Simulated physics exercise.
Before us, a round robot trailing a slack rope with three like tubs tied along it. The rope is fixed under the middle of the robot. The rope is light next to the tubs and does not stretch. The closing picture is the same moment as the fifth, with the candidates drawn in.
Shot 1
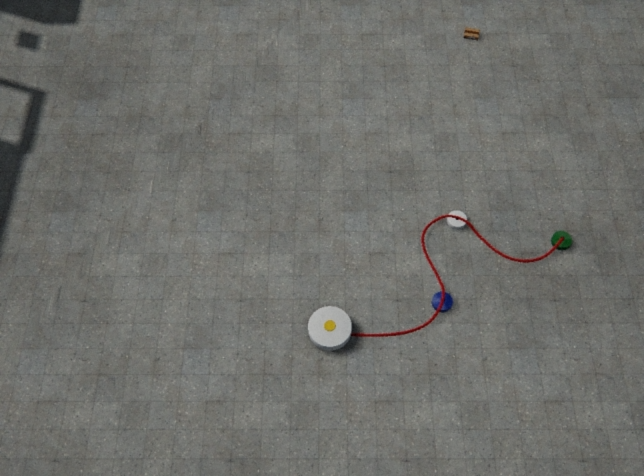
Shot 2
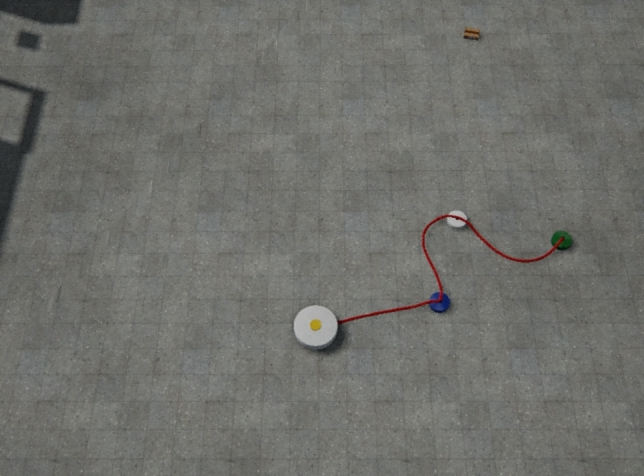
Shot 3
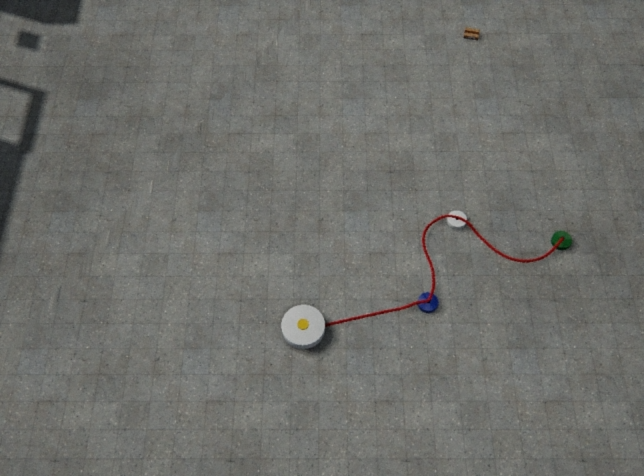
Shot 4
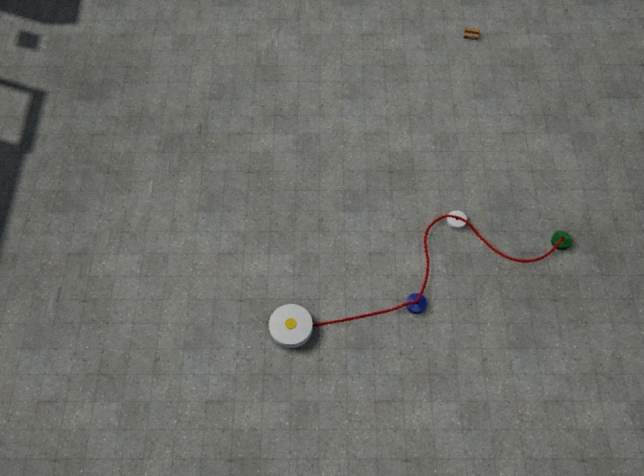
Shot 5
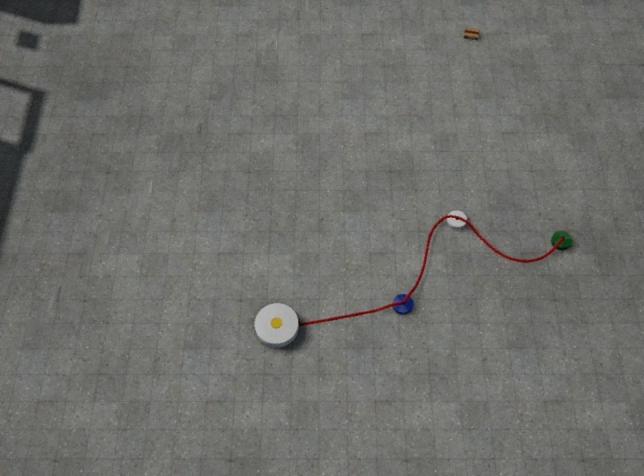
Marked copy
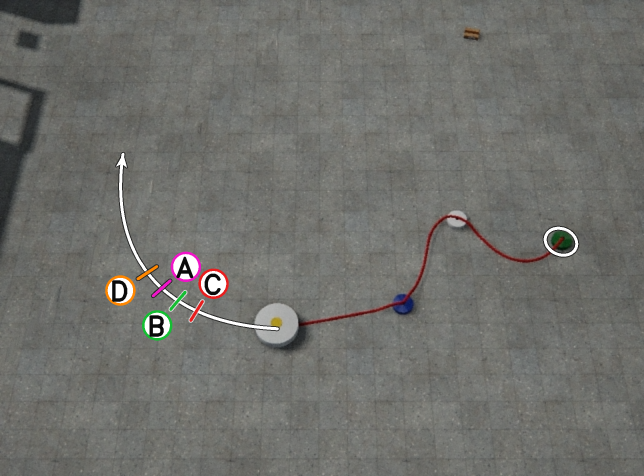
The video shows a round white robot on a grey tiled floor moving slowly left, straightening the nearest stretch of a red rope and then dragging the blue tub left behind it, while the white and green tubs stay still.
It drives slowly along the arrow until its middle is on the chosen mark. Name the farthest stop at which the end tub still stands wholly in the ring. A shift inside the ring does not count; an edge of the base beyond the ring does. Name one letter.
C is the last safe stop.
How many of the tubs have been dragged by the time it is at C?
By then, two.
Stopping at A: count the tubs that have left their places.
Three.
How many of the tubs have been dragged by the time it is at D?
Three.
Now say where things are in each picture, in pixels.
The first frame shows blue tub (442, 301); robot (330, 329); green tub (562, 240).
The second frame shows robot (316, 328); blue tub (439, 302); white tub (457, 219).
The third frame shows robot (303, 327); blue tub (428, 302); white tub (457, 219).
The fourth frame shows robot (291, 327); blue tub (416, 303); white tub (457, 219).
The fifth frame shows robot (277, 326); blue tub (403, 304); white tub (457, 219); green tub (562, 240).
On the marked copy, A at (162, 288); B at (178, 301); C at (197, 311); D at (147, 273); the ring at (561, 242); the route from (277, 329) via (144, 268) to (123, 154).
Taking C. A third of the way, robot (247, 323); green tub (562, 240); white tub (455, 223); blue tub (373, 299).
Two thirds of the way, robot (218, 316); green tub (562, 240); white tub (445, 234); blue tub (343, 292).
When it is over, robot (195, 308); green tub (561, 240); white tub (433, 245); blue tub (322, 289); the ringed tub at the far end is still in its ring.
As for the rest, A drags the last tub to (534, 242); B drags the last tub to (548, 240); D drags the last tub to (519, 244).
